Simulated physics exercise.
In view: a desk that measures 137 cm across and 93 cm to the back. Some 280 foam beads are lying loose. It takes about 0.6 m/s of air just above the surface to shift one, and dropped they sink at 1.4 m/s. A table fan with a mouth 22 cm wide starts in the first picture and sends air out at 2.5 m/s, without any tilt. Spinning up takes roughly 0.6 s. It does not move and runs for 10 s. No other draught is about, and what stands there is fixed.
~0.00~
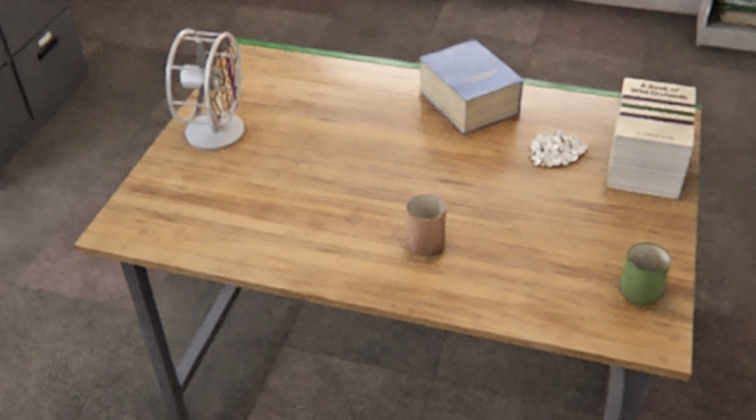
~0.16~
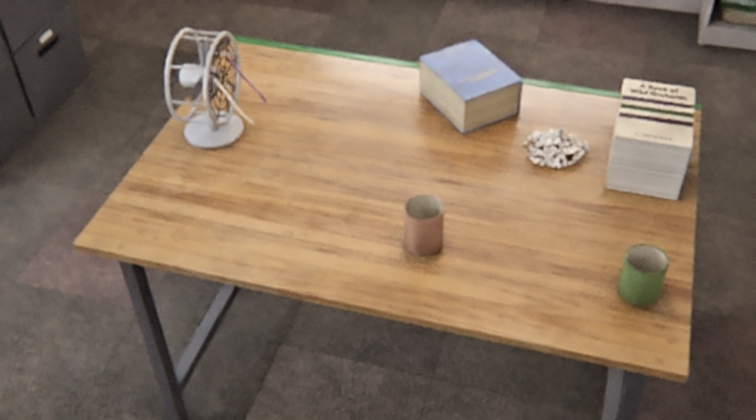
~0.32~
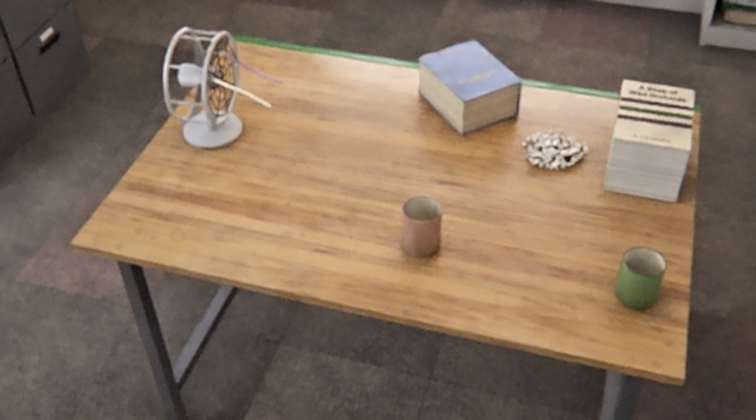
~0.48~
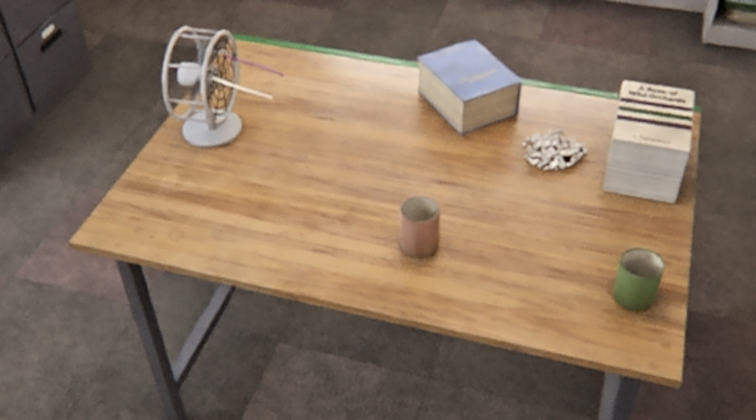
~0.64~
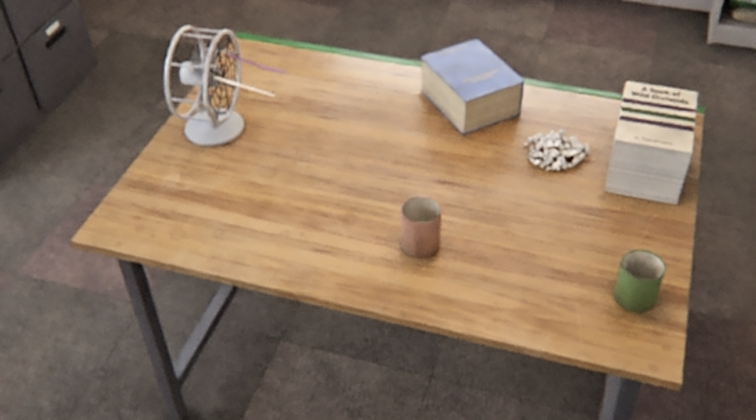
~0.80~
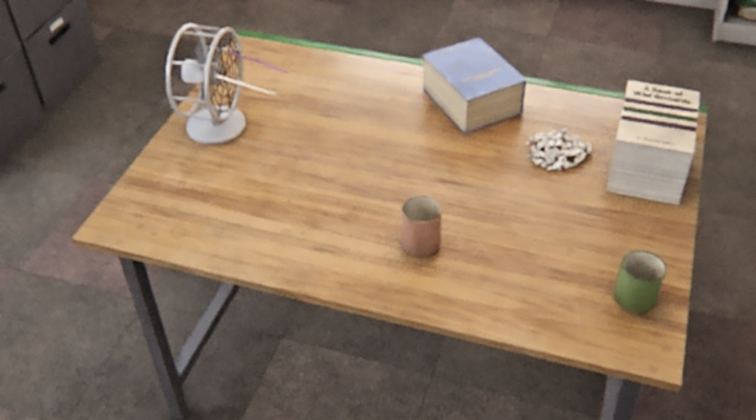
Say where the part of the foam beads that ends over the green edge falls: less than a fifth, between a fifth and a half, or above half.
By then more than half are over the green edge.
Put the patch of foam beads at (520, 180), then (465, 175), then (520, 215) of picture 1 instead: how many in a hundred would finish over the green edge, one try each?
In turn about 10 %, 4 %, 0 %.
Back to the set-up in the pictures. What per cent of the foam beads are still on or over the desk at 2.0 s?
About 30 %.
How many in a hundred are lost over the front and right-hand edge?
About 0 % front, 10 % right-hand.
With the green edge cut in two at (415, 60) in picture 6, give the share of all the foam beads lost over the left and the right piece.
Some 0 % left, 90 % right.
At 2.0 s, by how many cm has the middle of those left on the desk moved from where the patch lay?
About 5 cm.
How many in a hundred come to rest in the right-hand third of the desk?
Some 4 per cent.
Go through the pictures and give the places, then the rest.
The middle of the foam beads is near (556, 149), none has stirred yet and the mouth of the table fan is at (206, 78), in the first frame.
The middle of the foam beads is near (553, 148), none has stirred yet and the green edge is centred on (453, 69), in the second frame.
The middle of the foam beads is near (551, 149), none has stirred yet, the top of a book is at (655, 113) and the top of a book is at (469, 69), in the third frame.
The middle of the foam beads is near (551, 150) and none has stirred yet, in the fourth frame.
The middle of the foam beads is near (553, 150) and none has stirred yet, in the fifth frame.
The middle of the foam beads is near (555, 149) and none has stirred yet, in the sixth frame.
After 2.0 s the count stands so, 64 % are over the green edge; the middle of those still in play is near (579, 143).
After 3.2 s the count stands so, 85 % are over the green edge.
After 5.5 s the count stands so, 86 % are over the green edge.
After 10.0 s, at the end, 86 % are over the green edge.
